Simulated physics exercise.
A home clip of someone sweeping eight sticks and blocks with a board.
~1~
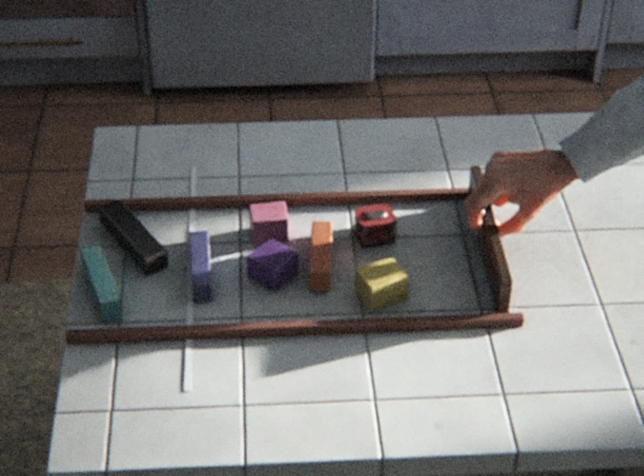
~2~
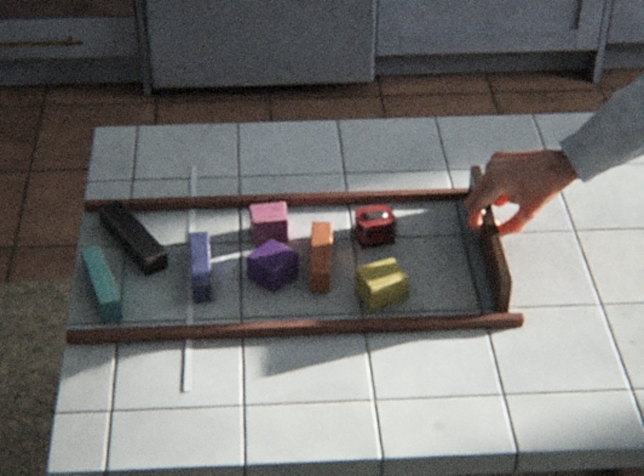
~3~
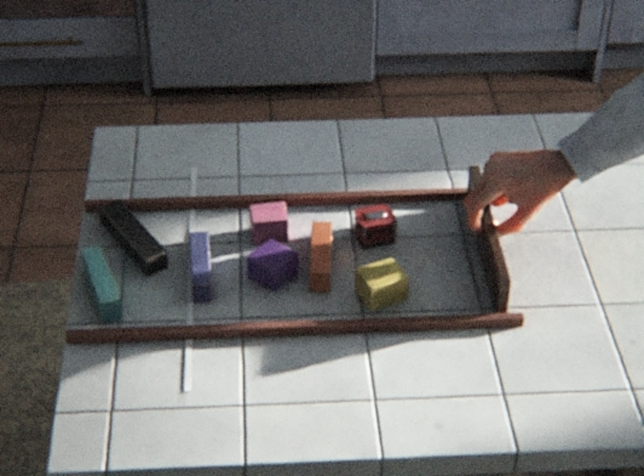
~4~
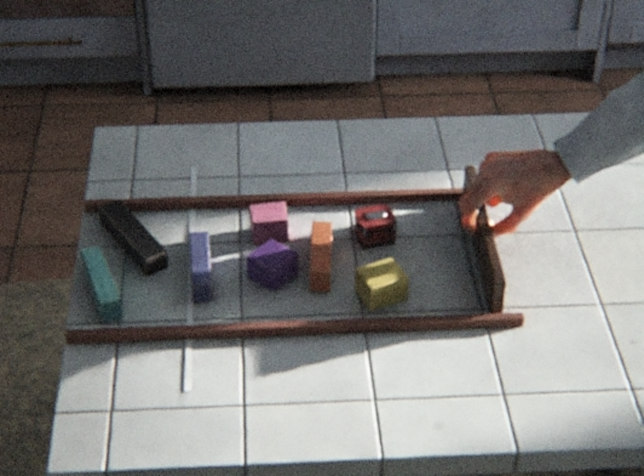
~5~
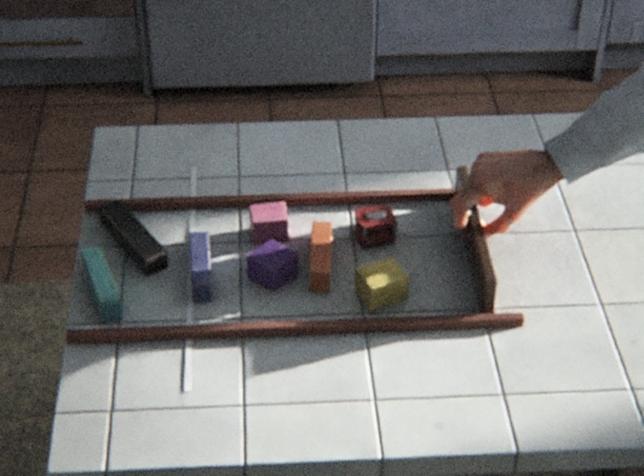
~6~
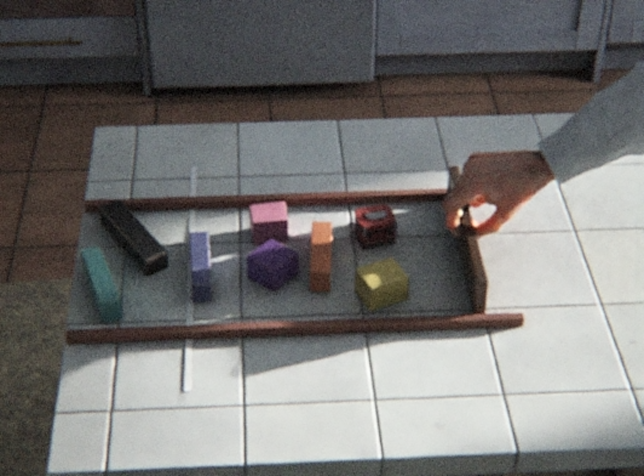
A hand slides a wooden board slightly left toward colourful blocks lying on a tiled table.
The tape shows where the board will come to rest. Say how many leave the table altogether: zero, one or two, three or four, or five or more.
Outcome: The number that fall off is one or two.
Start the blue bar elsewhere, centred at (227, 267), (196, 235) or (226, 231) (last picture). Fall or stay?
The blue bar does not fall; remains up; does not fall.
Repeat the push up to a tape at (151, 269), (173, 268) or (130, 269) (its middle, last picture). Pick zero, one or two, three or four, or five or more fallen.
Taking them in turn, 3 or 4; three or four; 3 or 4.
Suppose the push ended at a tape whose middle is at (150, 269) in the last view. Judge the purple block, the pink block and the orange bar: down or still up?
The purple block drops off; the pink block survives; the orange bar holds on.
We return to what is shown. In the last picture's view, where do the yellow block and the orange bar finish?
Near (169, 287) and (141, 262).
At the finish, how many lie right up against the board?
That makes 2.
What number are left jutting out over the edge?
It comes to 2.
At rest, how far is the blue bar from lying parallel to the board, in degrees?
Some 20 degrees.
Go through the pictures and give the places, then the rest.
Turquoise bar (101, 283); black stick (133, 236); blue bar (201, 266); board (489, 238); tape (191, 267), in the first picture.
Black stick (133, 236); purple block (273, 265), in the second picture.
Blue bar (201, 266); red case (375, 226), in the third picture.
Turquoise bar (101, 283); yellow block (381, 284), in the fourth picture.
Black stick (133, 236); orange bar (321, 256), in the fifth picture.
Turquoise bar (101, 283); black stick (133, 236); blue bar (201, 266); board (466, 239); tape (191, 267), in the sixth picture.
Soon after, none off yet; turquoise bar at rest near (101, 283); black stick at rest near (133, 236); blue bar at rest near (201, 266).
At rest, the number that fall off is one or two; fallen, turquoise bar.
